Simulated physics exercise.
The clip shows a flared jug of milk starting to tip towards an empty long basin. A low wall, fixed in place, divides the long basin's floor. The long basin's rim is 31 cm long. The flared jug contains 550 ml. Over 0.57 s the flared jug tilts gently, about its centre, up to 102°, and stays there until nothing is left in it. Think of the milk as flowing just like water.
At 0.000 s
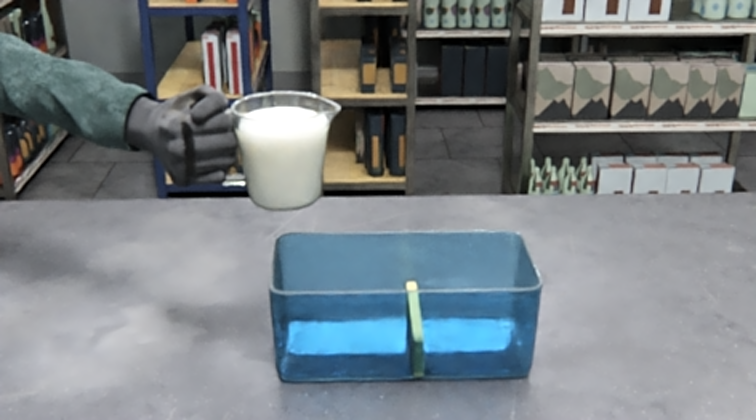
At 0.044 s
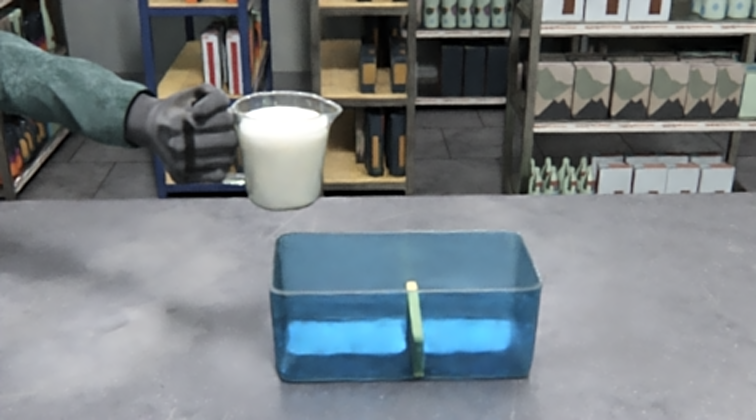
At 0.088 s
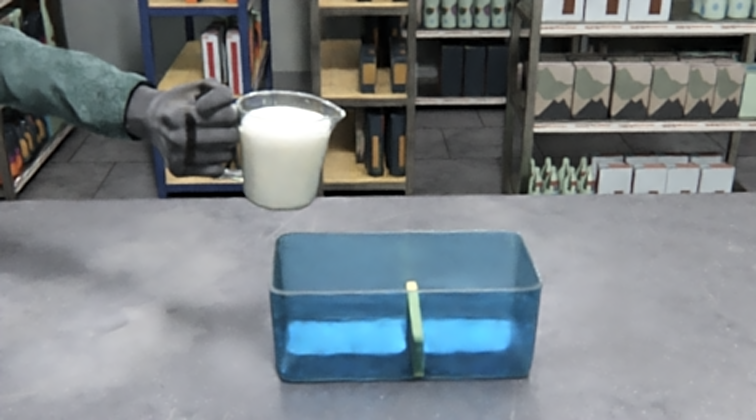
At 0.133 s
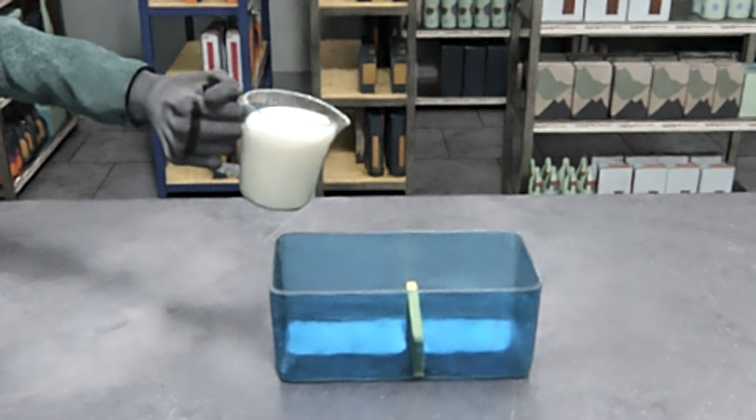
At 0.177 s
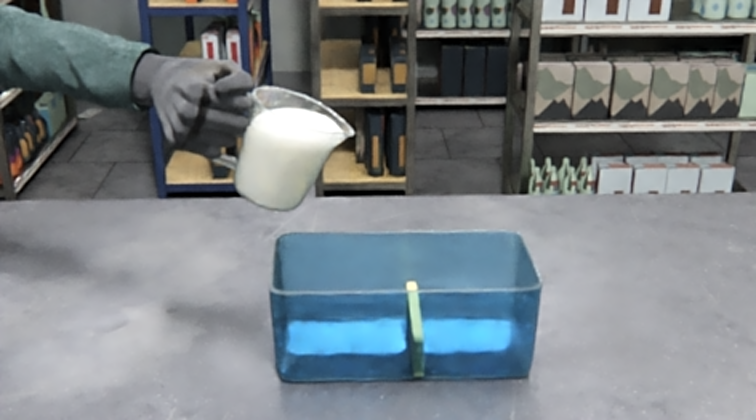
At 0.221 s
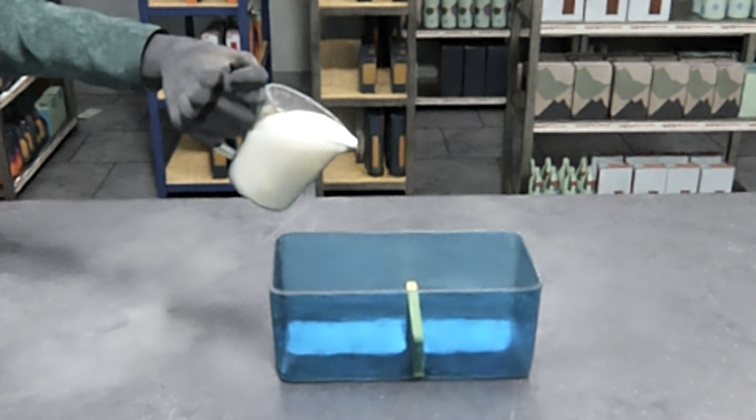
A gloved hand at the end of a green sleeve holds a clear, flared jug of white milk at upper left, seen from the front and slightly above a grey tabletop, with stocked shelves behind. Below and to the right sits an empty, transparent blue basin with a low, pale green wall across its floor. The hand gently tilts the jug rightwards, its milk reaching the lip, while the view stays still.
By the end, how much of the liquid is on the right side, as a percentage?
Around 11 percent.
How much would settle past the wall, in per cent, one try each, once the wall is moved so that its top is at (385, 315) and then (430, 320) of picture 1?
First try about 75 %, second try about 5 %.
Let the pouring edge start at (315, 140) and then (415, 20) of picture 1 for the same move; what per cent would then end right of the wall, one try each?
About 5 %, then about 70 %.
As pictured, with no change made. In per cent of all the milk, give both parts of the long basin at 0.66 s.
Around 66 percent on the left and 10 on the right.
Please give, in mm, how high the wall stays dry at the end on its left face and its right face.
I'd say some 28 mm on the left and some 46 mm on the right.
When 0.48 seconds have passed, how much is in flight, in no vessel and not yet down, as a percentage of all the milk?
Near 30 per cent at that moment.
After 0.48 s the tilt is 95° and 49 per cent is still to pour, 17 is left of the wall and 5 right of it.
After 0.66 s the tilt is 102° and 11 per cent is still to pour, 66 is left of the wall and 10 right of it.
After 0.86 s the tilt is 102° and 1 per cent is still to pour, 84 is left of the wall and 11 right of it.
After 1.07 s the tilt is 102° and 0 per cent is still to pour, 87 is left of the wall and 11 right of it.
In the end 87 per cent lies left of the wall, 11 right of it and 2 outside.
